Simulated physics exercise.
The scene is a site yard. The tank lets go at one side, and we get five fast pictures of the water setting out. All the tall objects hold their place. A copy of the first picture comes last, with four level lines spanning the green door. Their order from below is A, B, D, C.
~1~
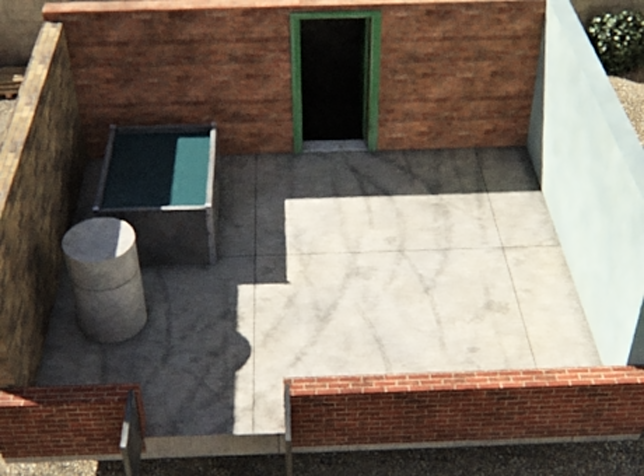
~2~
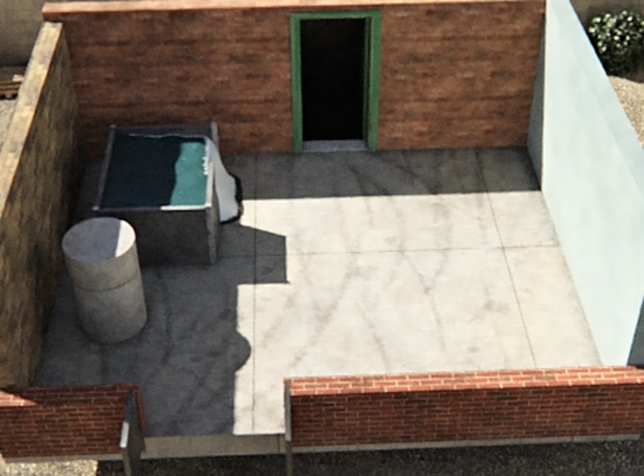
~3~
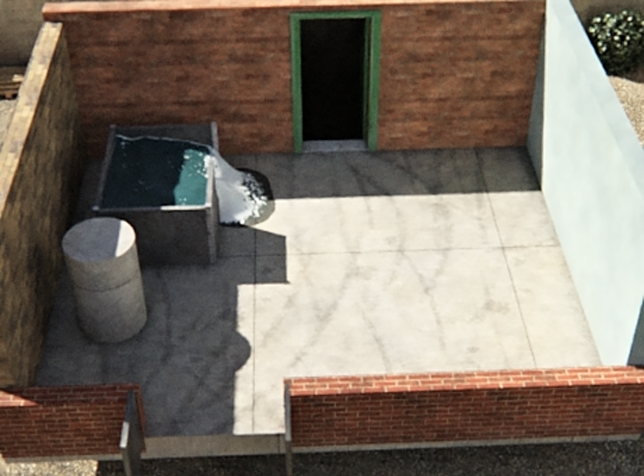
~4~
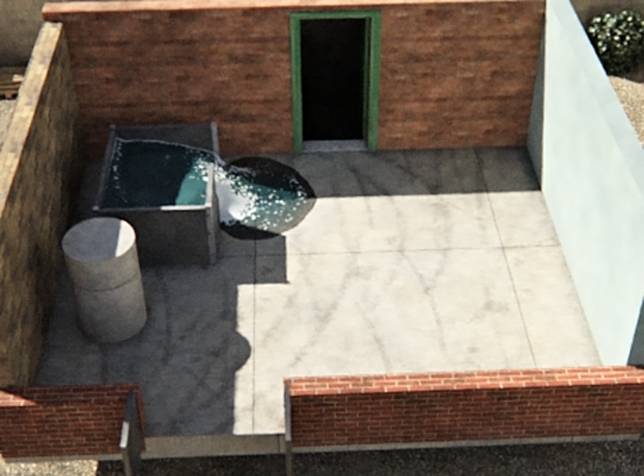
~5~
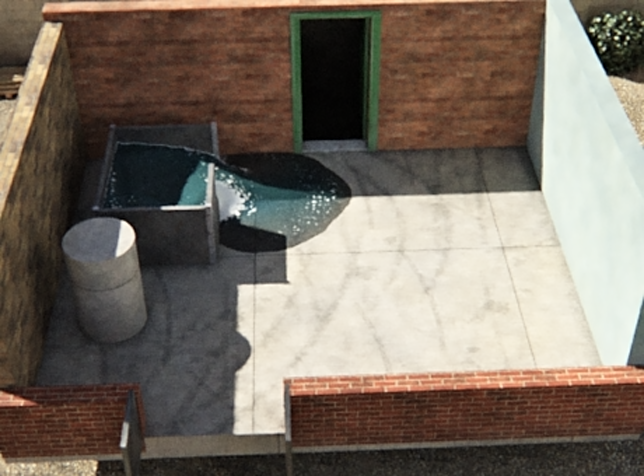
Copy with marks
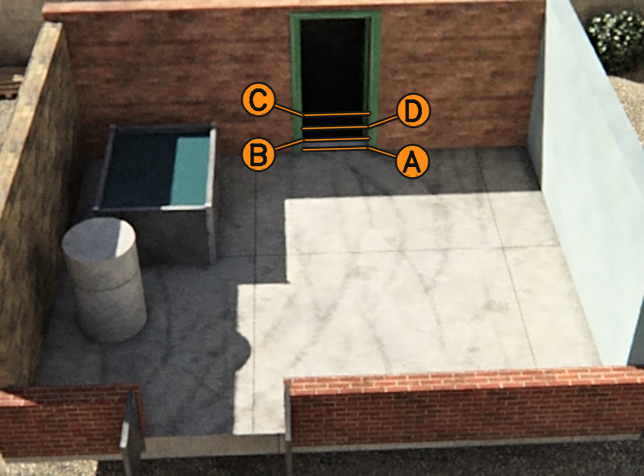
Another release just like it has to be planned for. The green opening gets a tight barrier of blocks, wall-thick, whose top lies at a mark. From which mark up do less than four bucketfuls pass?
Use height B.
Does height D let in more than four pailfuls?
No, that is safe.
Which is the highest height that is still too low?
It is A.
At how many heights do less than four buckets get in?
Three of the four.
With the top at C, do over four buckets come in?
No, that is safe.
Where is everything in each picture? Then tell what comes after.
Water in the tank at rest, its middle at (159, 171); foot of the green doorway at (335, 151); open gate at (211, 377).
Water covers 1 % of the ground and shows as far out as (228, 218).
Water covers 3 % of the ground and shows as far out as (266, 211).
Water covers 6 % of the ground and shows as far out as (308, 202).
Water covers 10 % of the ground and shows as far out as (344, 189).
On the marked copy, A at (335, 148); B at (335, 139); C at (336, 114); D at (336, 127); from the bottom up A, B, D, C.
With A, about 9 bucketfuls get in.
With B, a splash gets over, under a bucket.
With C, nothing gets over.
With D, nothing gets over.
